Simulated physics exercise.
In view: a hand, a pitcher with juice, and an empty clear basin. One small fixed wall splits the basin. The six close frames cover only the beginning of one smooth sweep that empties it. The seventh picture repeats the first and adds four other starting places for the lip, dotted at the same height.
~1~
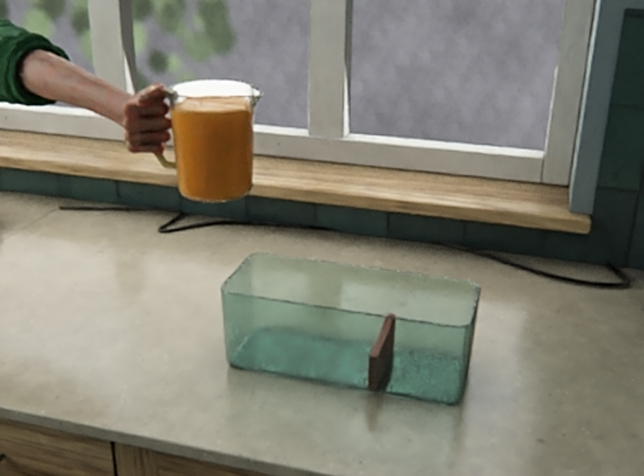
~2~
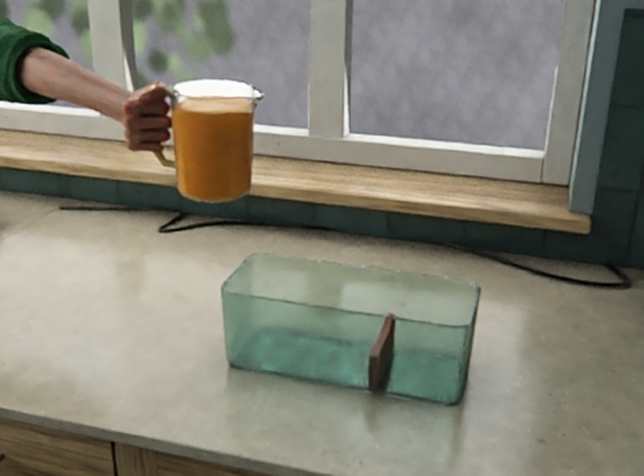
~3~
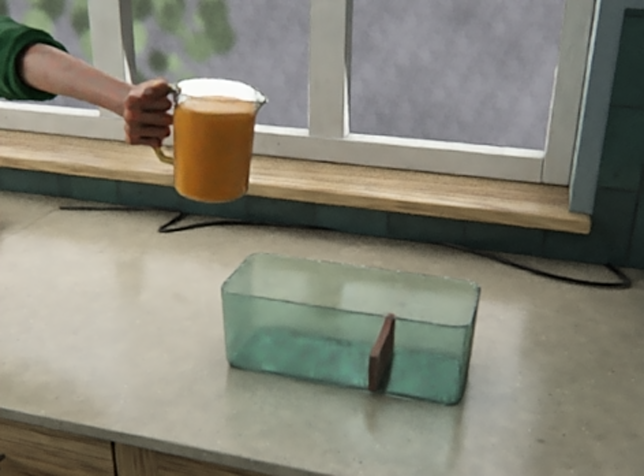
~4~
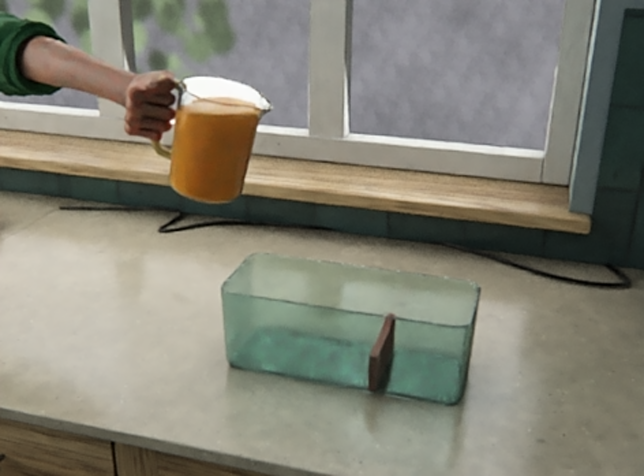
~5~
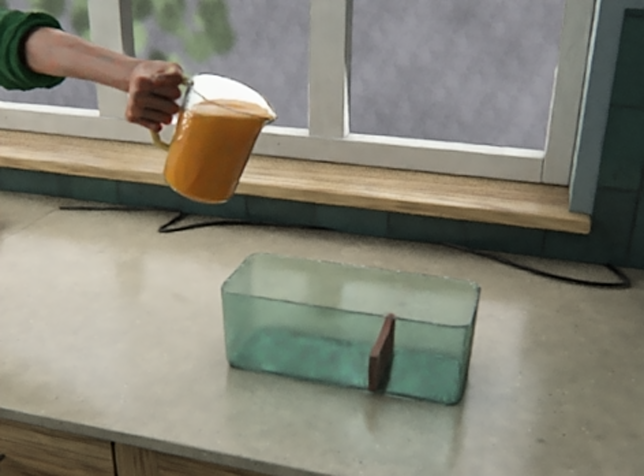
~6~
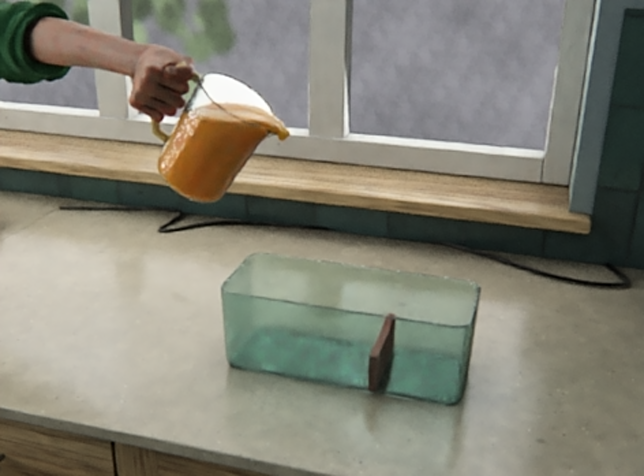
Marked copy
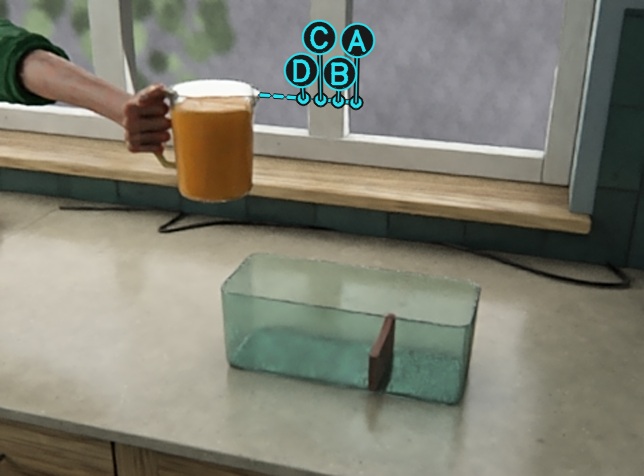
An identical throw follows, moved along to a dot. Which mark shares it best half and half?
Best: C.
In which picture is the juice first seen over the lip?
In picture 6.
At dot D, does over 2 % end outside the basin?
Yes.
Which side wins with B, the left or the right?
The right side.
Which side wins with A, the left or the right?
More ends on the right.
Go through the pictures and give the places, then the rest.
Upright, lip at (260, 95); basin from (228, 362) to (462, 403); top of the wall at (383, 334); nothing has left yet.
Upright, lip at (262, 96); nothing has left yet.
Tipped about 6°, lip at (265, 100); nothing has left yet.
Tipped about 13°, lip at (270, 108); nothing has left yet.
Tipped about 22°, lip at (275, 119); nothing has left yet.
Tipped about 33°, lip at (279, 132); juice is over the lip, down to (283, 136).
On the marked copy, A at (355, 102); B at (338, 101); C at (320, 99); D at (303, 98).
With A, about 16 % ends left of the wall and 82 % right of it.
With B, about 23 % ends left of the wall and 75 % right of it.
With C, about 47 % ends left of the wall and 52 % right of it.
With D, about 78 % ends left of the wall and 15 % right of it; 7 % is lost outside.
